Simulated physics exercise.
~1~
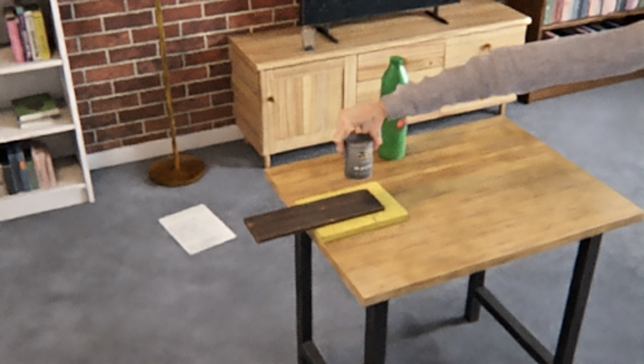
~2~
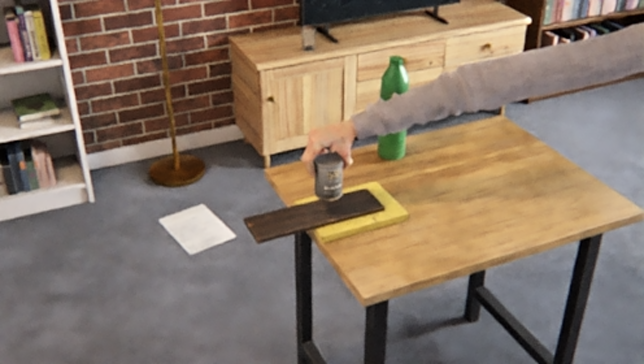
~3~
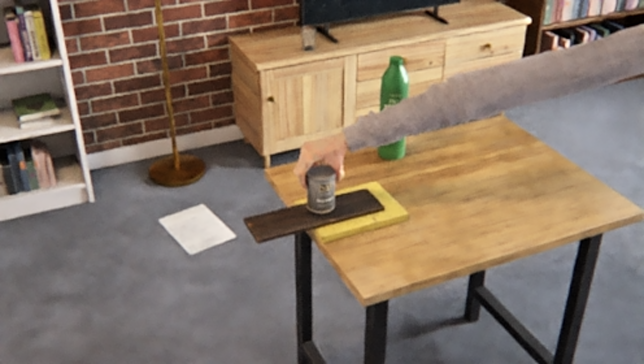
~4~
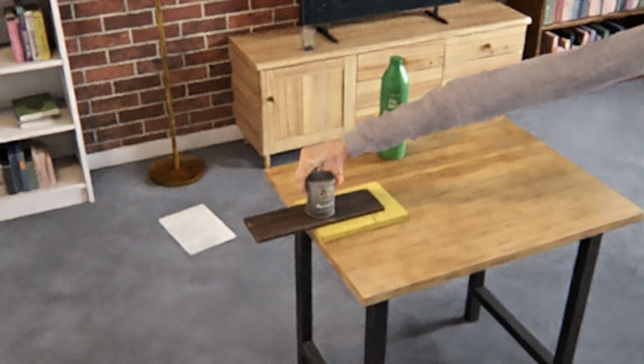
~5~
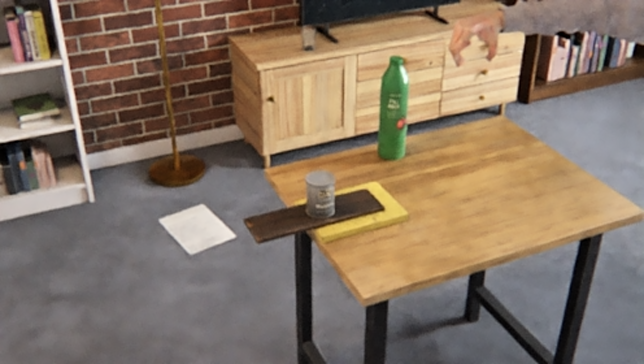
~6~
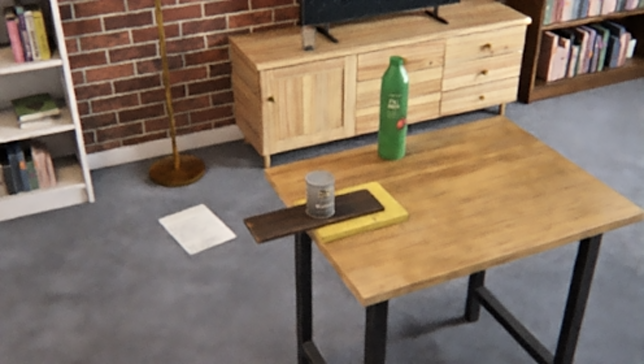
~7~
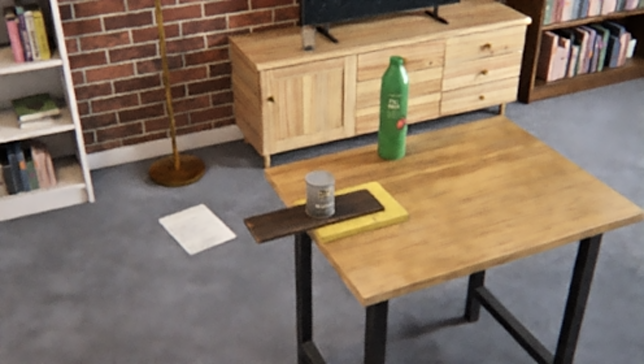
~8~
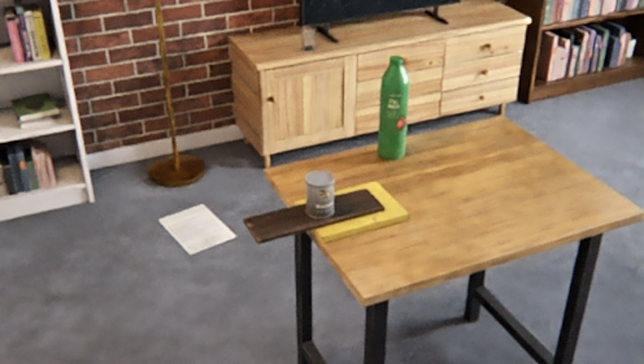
At the start, a hand holds a grey tin above a wooden table, where a dark board rests partly on a yellow slab and sticks out past the left edge, with a green bottle standing behind. The hand carries the tin left and toward the viewer, then lowers it upright onto the board near the table's edge. The fingers stay around it briefly before letting go, and the arm draws back to the right and out of view. The board keeps its balance with the tin standing on it, and everything stays at rest.
